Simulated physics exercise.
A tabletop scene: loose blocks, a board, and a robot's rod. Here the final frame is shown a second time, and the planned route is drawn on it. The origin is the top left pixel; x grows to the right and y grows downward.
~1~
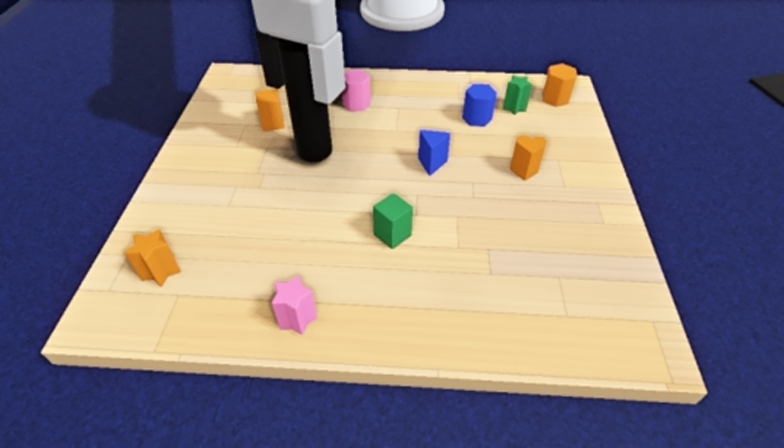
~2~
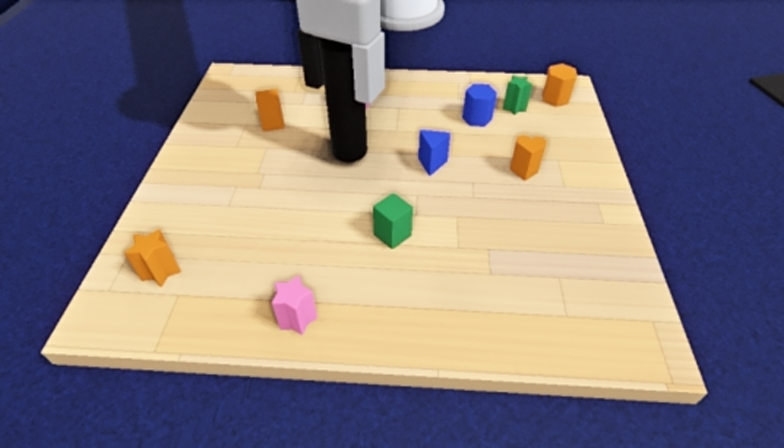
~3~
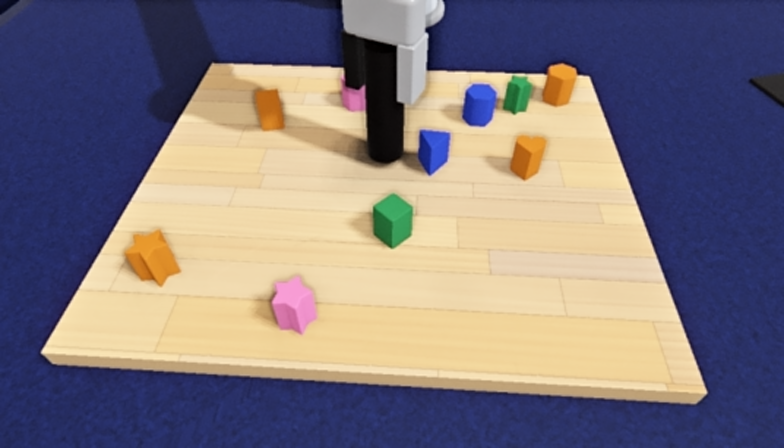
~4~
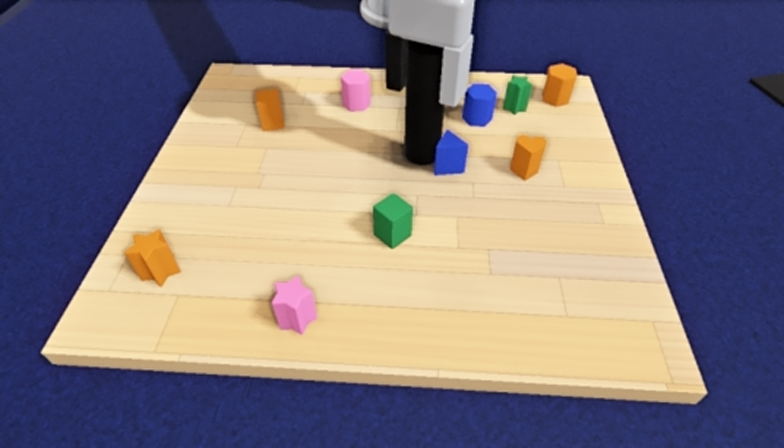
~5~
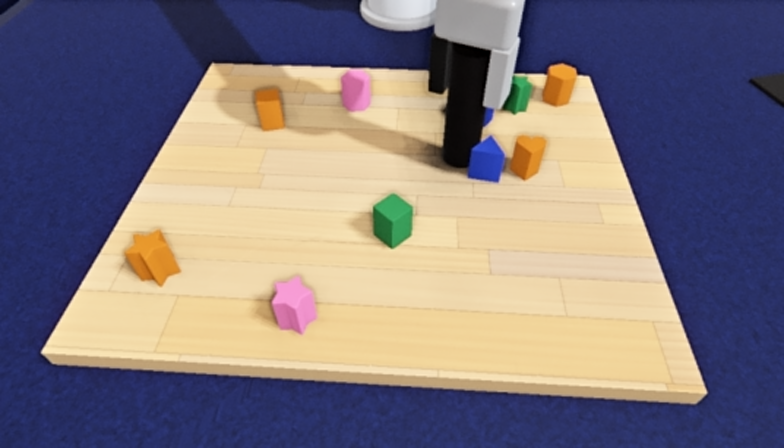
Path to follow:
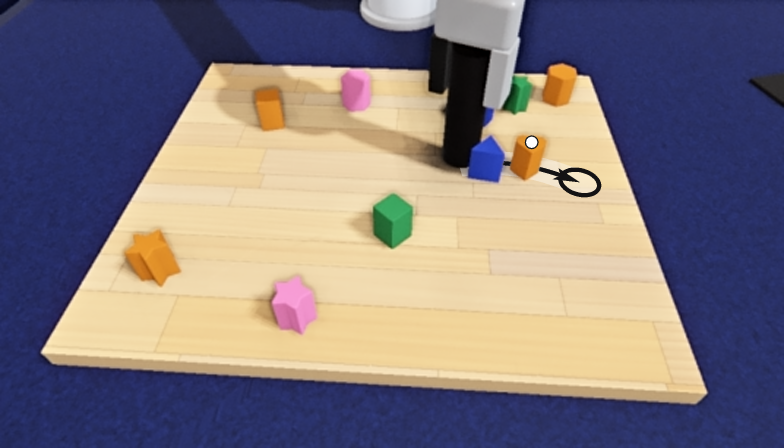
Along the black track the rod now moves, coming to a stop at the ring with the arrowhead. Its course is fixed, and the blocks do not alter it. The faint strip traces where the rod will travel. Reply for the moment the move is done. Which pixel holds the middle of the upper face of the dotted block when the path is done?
Roughly at (610, 173).
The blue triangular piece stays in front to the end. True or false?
False
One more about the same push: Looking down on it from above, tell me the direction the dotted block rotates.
Top view: Clockwise.
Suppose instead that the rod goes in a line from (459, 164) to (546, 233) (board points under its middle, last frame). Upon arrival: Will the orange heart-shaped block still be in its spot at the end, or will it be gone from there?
That block stays in place.
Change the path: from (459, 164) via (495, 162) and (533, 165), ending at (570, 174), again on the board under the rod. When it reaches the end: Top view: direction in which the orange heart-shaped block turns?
In a top view, it turns clockwise.
The drawn path runs from (459, 164) via (499, 163) and (539, 169), ending at (580, 182); the dot is on the orange heart-shaped block.
What follows on the original path. One third of the way, rod at (501, 157); blue triangular piece at (519, 153); orange heart-shaped block at (539, 143).
Two thirds of the way, rod at (541, 163); blue triangular piece at (529, 156), turned 60° clockwise; orange heart-shaped block at (576, 155), turned 55° clockwise.
At the end, rod at (582, 176); blue hexagonal block not moved; blue triangular piece at (529, 156), turned 65° clockwise; orange heart-shaped block at (610, 173), turned 115° clockwise.
